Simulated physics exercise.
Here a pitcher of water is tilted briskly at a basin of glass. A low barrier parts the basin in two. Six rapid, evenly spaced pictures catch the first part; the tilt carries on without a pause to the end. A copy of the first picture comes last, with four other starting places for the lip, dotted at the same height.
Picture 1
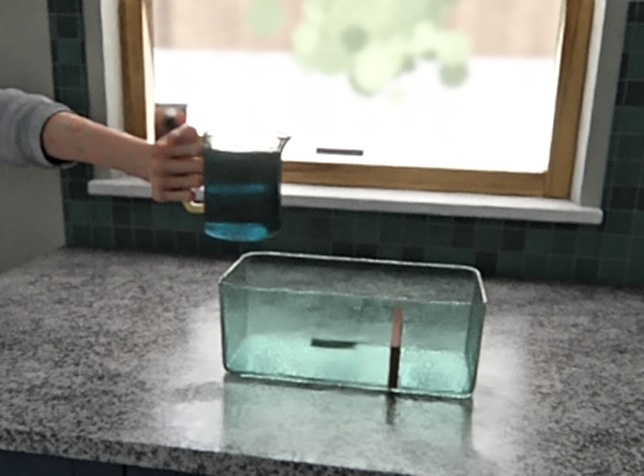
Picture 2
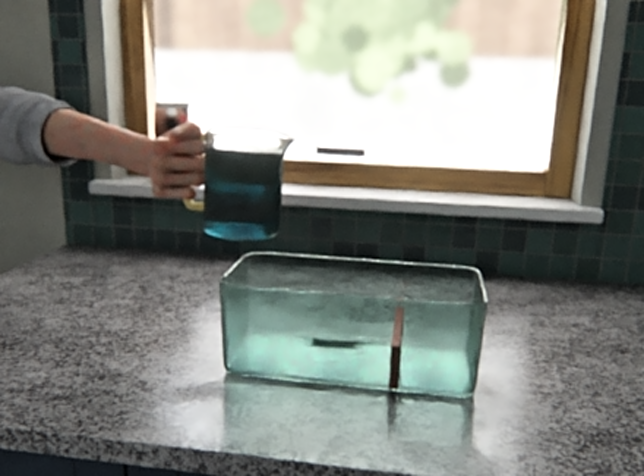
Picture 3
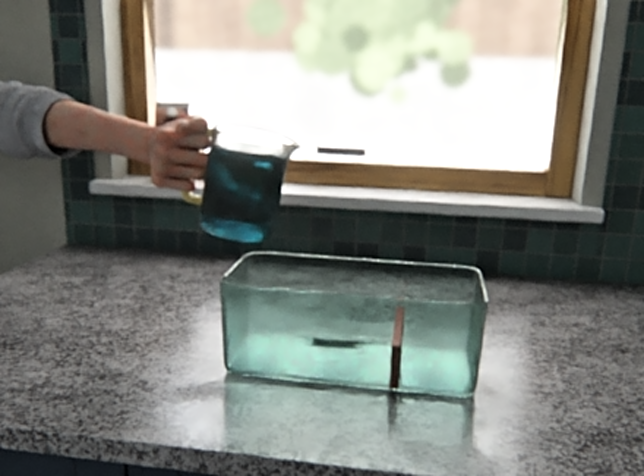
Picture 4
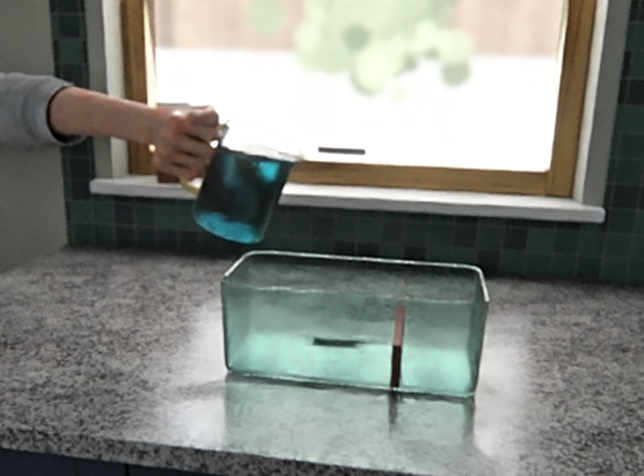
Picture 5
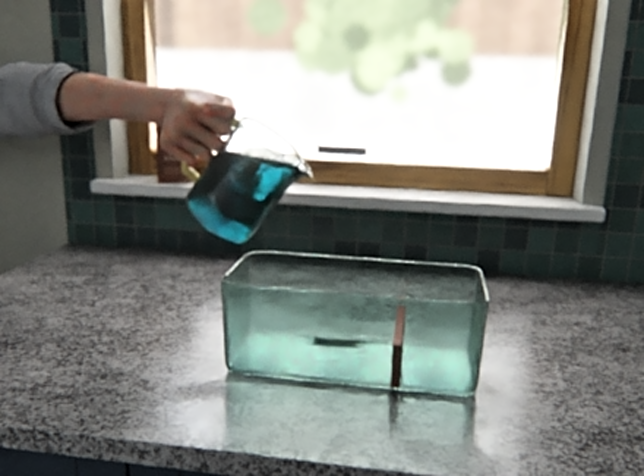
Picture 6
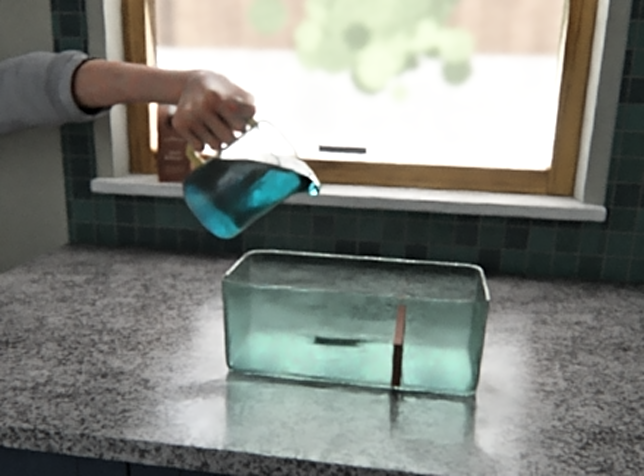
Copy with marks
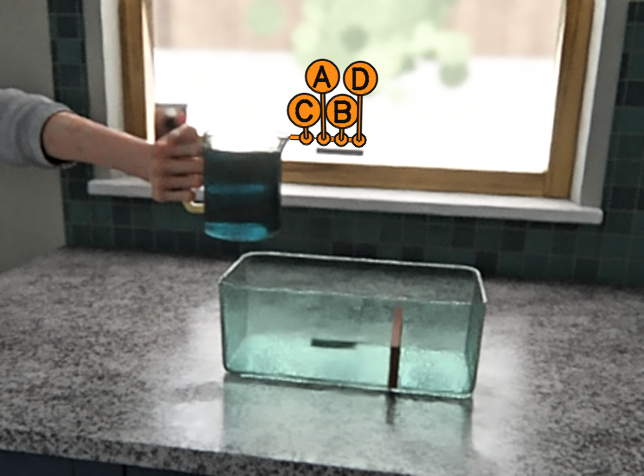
A hand held a glass pitcher of blue water above a clear basin with a low barrier, then briskly tilted it to the right until the water just came over the lip.
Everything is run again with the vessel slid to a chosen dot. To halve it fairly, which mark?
Spot D does it best.
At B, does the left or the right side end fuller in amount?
The left side.
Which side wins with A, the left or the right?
The left side.
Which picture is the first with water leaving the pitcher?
Picture 6.
In orange, A at (323, 138); B at (341, 139); C at (306, 137); D at (358, 140).
For spot A, about 93 % ends left of the wall and 3 % right of it; 4 % is lost outside.
For spot B, about 84 % ends left of the wall and 15 % right of it.
For spot C, about 92 % ends left of the wall and 5 % right of it; 3 % is lost outside.
For spot D, about 50 % ends left of the wall and 47 % right of it; 4 % is lost outside.
